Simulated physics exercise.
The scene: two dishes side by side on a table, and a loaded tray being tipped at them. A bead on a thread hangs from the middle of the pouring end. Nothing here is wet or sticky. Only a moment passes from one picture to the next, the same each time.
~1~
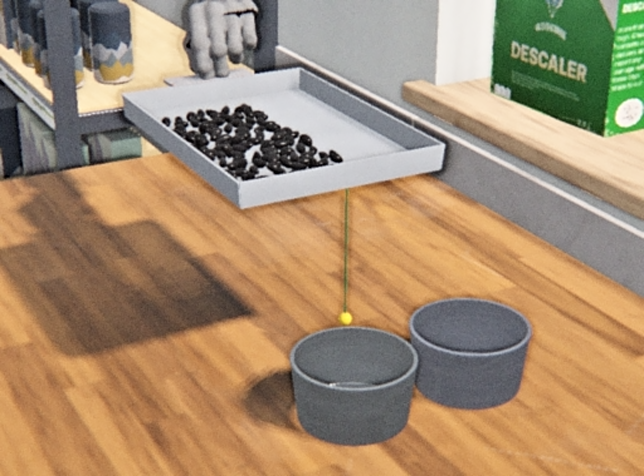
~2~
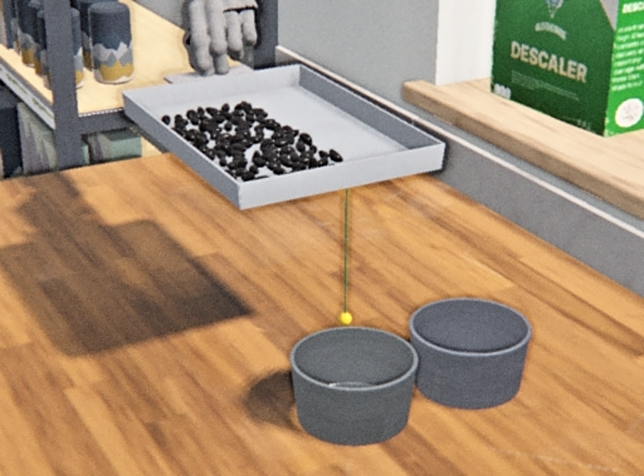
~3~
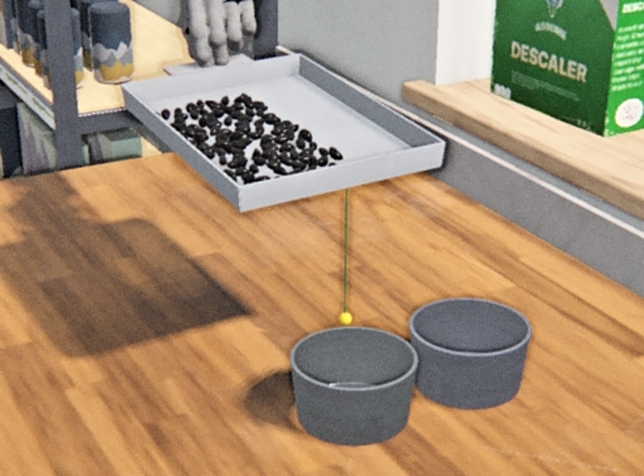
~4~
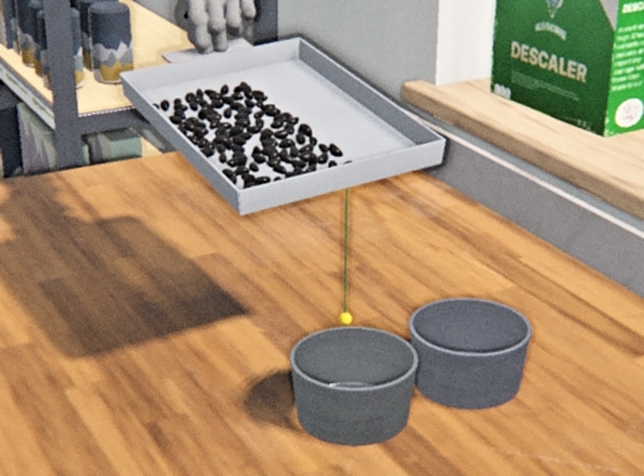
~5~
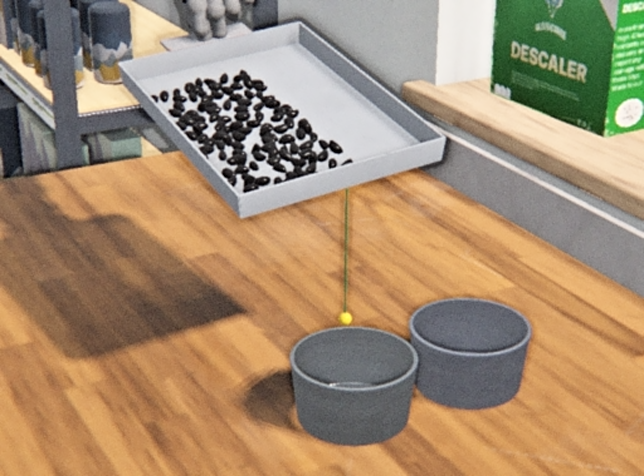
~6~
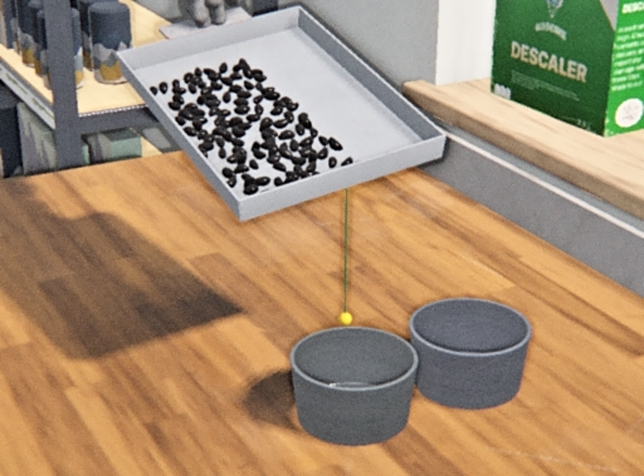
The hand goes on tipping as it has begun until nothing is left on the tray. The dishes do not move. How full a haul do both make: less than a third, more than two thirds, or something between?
Together they catch under a third.
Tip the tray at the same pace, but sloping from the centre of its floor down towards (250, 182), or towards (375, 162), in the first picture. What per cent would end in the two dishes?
In turn 10 and 70 in a hundred.
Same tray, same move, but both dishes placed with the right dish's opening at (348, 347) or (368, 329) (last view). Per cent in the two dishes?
Roughly 60 per cent, and 90 per cent.
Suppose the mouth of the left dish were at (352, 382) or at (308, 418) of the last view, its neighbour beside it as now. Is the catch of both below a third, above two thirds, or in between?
First less than a third, then under a third.
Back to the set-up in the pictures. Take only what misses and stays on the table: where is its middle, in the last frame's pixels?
Roughly at (237, 426).
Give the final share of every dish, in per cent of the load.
About: Left dish 20, right dish 0 per cent.
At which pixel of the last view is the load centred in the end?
Near (256, 428).
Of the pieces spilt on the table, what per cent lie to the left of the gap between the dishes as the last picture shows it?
Roughly 100 in a hundred.
Soon after the last picture, tray tipped steeply; all on the tray.
A little later, tray tipped right over; nearly all on the tray; a stray few in the air.
Later still, tray tipped past a quarter turn; about a quarter in the left dish; most outside both.
At rest, tray tipped past a quarter turn; about a quarter in the left dish; none in the right dish; most outside both.
